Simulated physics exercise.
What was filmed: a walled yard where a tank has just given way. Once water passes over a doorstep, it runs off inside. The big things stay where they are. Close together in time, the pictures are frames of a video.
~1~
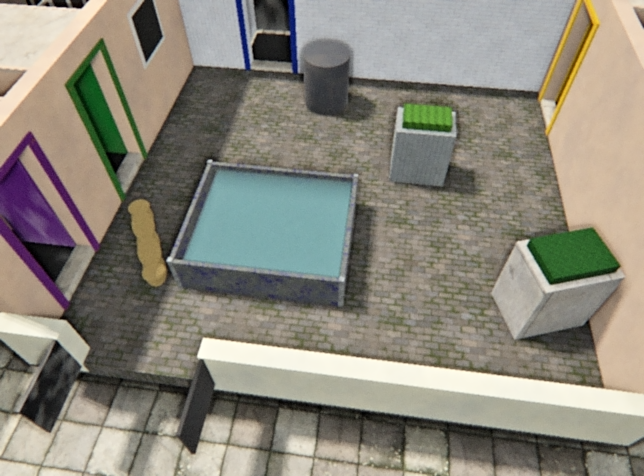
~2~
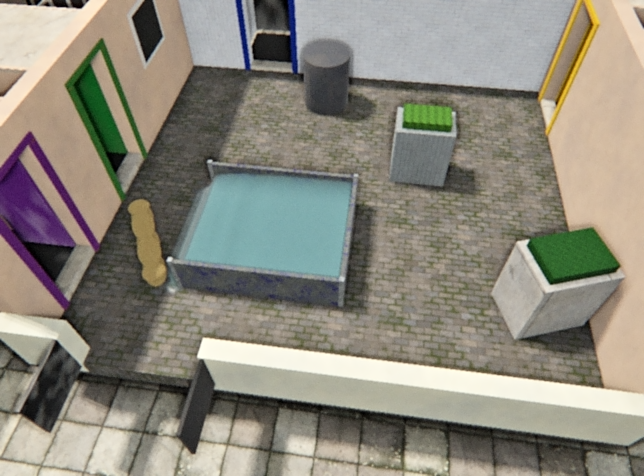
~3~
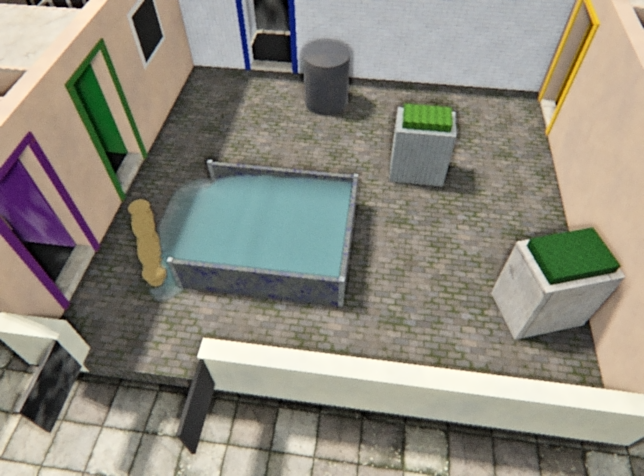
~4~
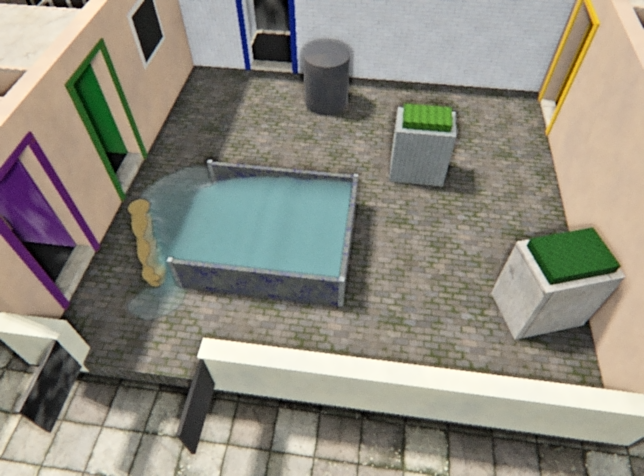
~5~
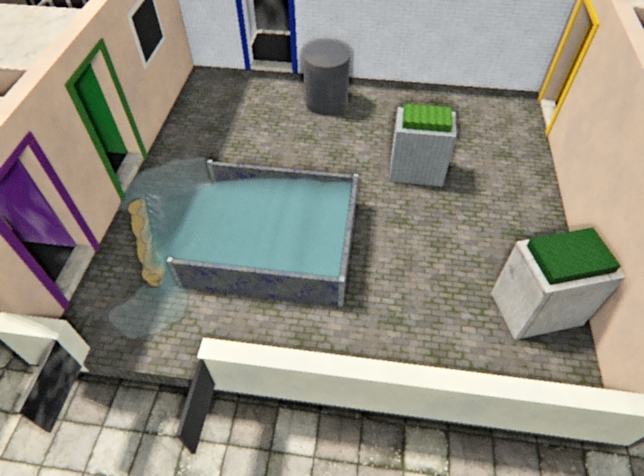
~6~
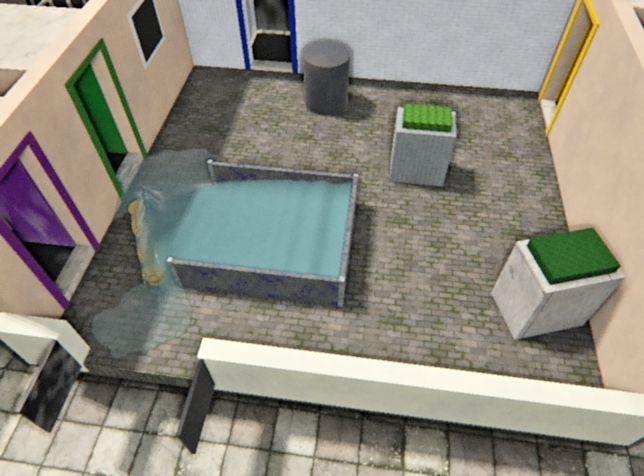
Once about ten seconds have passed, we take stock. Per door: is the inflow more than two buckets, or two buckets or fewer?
Yellow door - two or fewer; green door - more than two; purple door - two or fewer; blue door - more than two.
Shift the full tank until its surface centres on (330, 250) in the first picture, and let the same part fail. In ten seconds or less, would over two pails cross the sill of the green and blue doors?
At the green door it comes out higher; at the blue door it comes out higher.
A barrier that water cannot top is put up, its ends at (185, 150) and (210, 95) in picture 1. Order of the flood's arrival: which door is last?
The door marked yellow.
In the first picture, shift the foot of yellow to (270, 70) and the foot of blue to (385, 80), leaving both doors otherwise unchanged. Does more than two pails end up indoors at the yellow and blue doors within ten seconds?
Result: Yellow ends up above; blue ends up below.
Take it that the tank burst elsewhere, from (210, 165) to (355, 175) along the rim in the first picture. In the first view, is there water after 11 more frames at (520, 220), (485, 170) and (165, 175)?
Going in your order, I'd say still bare, then still bare, then still bare.
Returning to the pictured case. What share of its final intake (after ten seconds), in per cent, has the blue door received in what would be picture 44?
Roughly 75 percent.
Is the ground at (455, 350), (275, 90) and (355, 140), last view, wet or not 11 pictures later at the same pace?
As listed, the points end up high and dry, high and dry and high and dry.
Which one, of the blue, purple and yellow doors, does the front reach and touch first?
Looks like the purple-painted one.
A moment on, water covers 15 % of the floor; the yellow door not reached, the green door over two buckets in, the purple door wet at the sill, nothing in, the blue door not reached.
Next, water covers 25 % of the floor; the yellow door not reached, the green door far over two buckets in, the purple door wet at the sill, nothing in, the blue door not reached.
Then, water covers 30 % of the floor; the yellow door not reached, the green door far over two buckets in, the purple door wet at the sill, nothing in, the blue door under two buckets in.
Later, water covers 55 % of the floor; the yellow door wet at the sill, nothing in, the green door far over two buckets in, the purple door wet at the sill, nothing in, the blue door over two buckets in.
In the end, water covers 75 % of the floor; the yellow door under two buckets in, the green door far over two buckets in, the purple door wet at the sill, nothing in, the blue door over two buckets in.
